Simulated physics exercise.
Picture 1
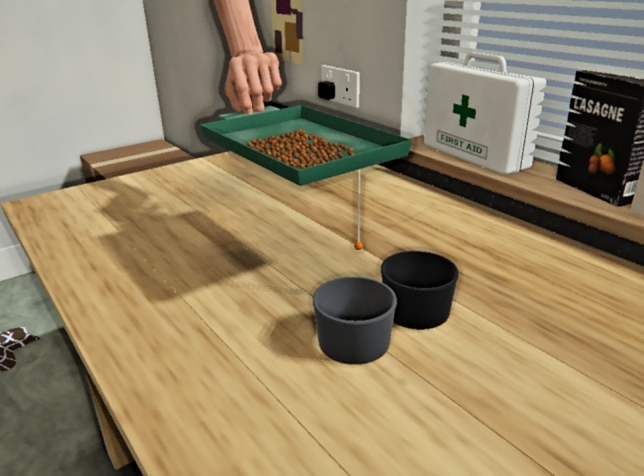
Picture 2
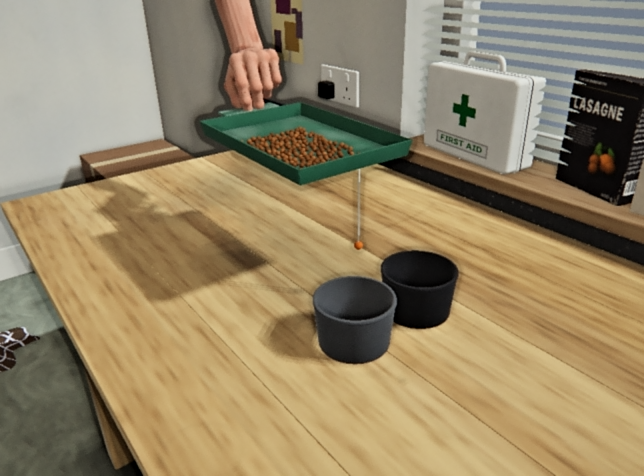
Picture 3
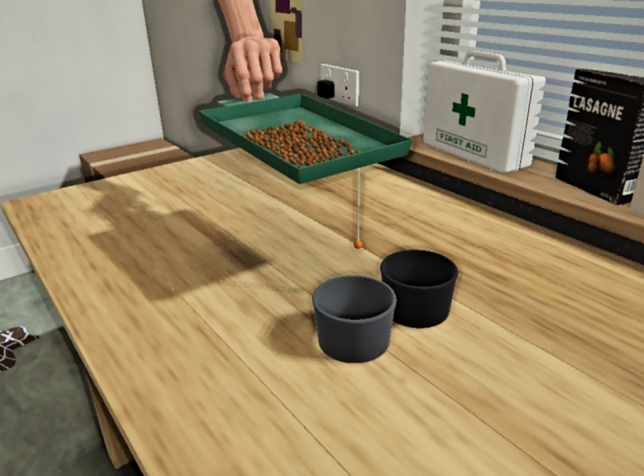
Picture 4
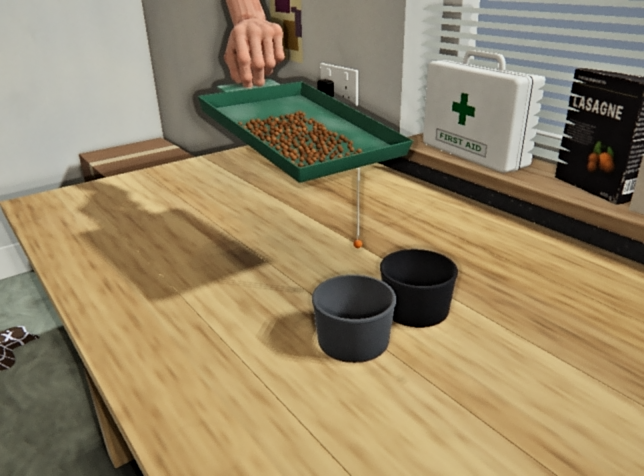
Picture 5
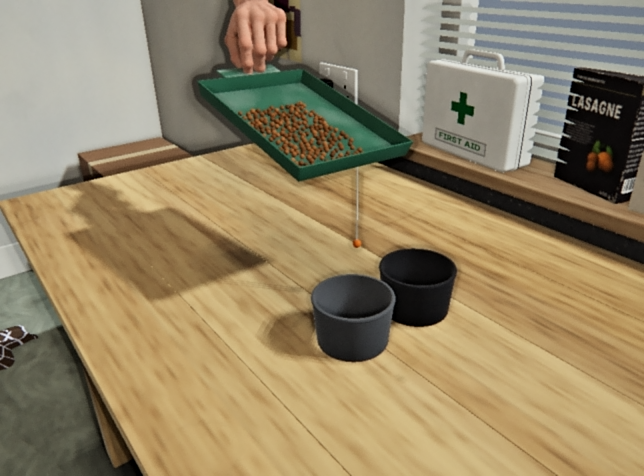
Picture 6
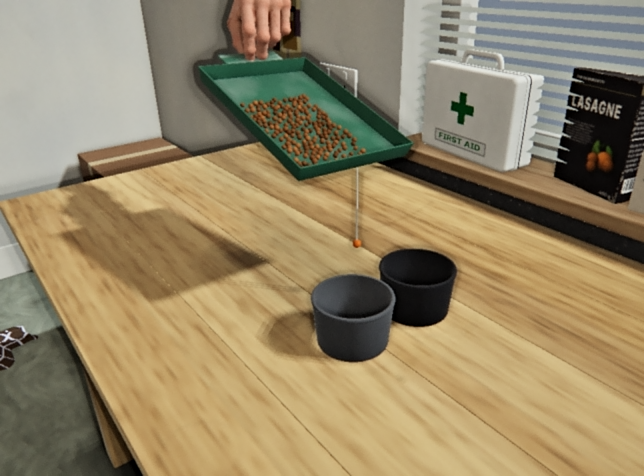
A light wooden table stands in a room with grey walls and a blind-covered window, seen from above at an angle by a still camera. A hand holds a green tray of orange-brown pieces, a small orange bead hanging beneath its near end, beside two dark dishes, a first aid case and a lasagne box. The hand rises, steadily tilting the tray toward its near right corner, while the pieces shift slightly.
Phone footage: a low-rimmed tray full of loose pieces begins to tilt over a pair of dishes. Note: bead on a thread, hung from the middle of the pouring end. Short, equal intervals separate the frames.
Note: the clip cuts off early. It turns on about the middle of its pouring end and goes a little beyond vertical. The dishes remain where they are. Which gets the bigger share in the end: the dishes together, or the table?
The dishes get the bigger share.
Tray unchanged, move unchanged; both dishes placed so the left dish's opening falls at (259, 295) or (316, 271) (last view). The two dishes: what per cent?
In order, 0 % and 20 %.
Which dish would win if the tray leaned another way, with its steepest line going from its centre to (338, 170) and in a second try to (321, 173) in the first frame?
One: Left. Two: Left.
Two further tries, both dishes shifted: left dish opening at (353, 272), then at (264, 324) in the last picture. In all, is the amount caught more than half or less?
Beyond half, then short of half.
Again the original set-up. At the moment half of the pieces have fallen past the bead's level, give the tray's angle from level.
Approx. 110° from level.
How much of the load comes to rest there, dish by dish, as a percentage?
In per cent, left near 30 and right near 40.
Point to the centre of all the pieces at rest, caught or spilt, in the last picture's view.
(412, 307).
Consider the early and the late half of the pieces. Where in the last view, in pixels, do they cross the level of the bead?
Earlier half at (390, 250), later half at (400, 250).
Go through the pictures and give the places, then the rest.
Corners of the pouring end at (299, 169) and (408, 140), level; middle of the load at (300, 151), cereal balls; left dish at (381, 335); right dish at (446, 302); bead on its thread at (358, 246), in the first frame.
Corners of the pouring end at (300, 168) and (408, 140), level; middle of the load at (300, 149), in the second frame.
Corners of the pouring end at (300, 167) and (408, 139), tipped barely, lowest at the right corner; middle of the load at (299, 145), in the third frame.
Corners of the pouring end at (301, 166) and (409, 140), tipped a little, lowest at the right corner; middle of the load at (299, 139), in the fourth frame.
Corners of the pouring end at (301, 166) and (409, 141), tipped a little, lowest at the right corner; middle of the load at (300, 133), in the fifth frame.
Corners of the pouring end at (302, 166) and (410, 142), tipped clearly, lowest at the right corner; middle of the load at (303, 129), about half on the move; left dish at (379, 333); right dish at (444, 299), in the sixth frame.
Soon, tray tipped steeply; nearly all on the tray; a stray few in the air.
A while on, tray tipped past a quarter turn; most on the tray; a stray few in the left dish; a stray few in the right dish; a stray few outside both; about a quarter in the air.
Towards the end, tray tipped past a quarter turn; about a quarter in the left dish; about a third in the right dish; about a third outside both.
Finally, tray tipped past a quarter turn; about a quarter in the left dish; about a third in the right dish; about a third outside both.
